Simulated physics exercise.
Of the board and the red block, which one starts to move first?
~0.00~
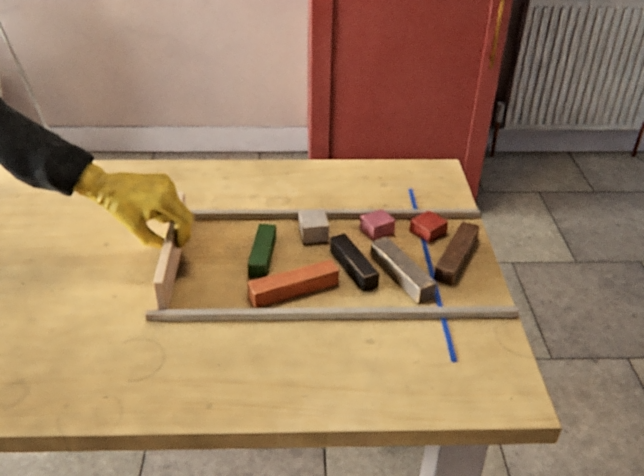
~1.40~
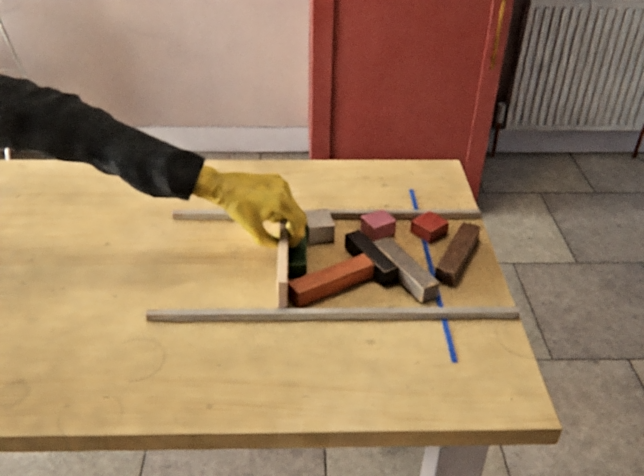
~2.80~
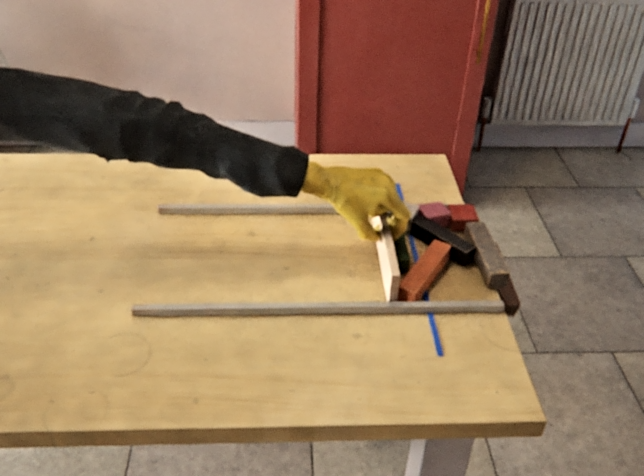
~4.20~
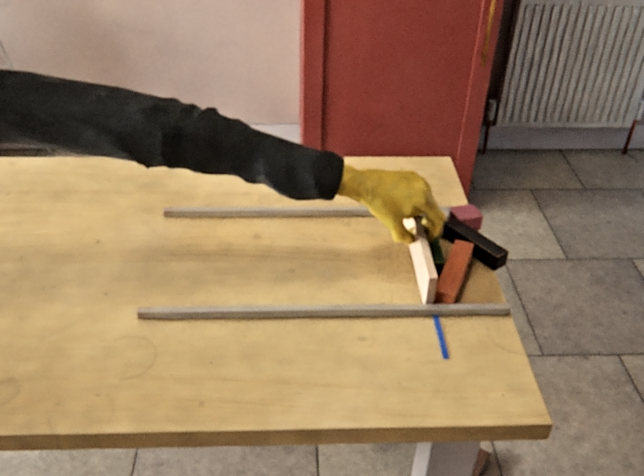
The board starts to move first, pushed to the right by the gloved hand. The red block stays in place at first and only shifts later.
A gloved hand pushes a board right, sweeping blocks along a table until several fall off.
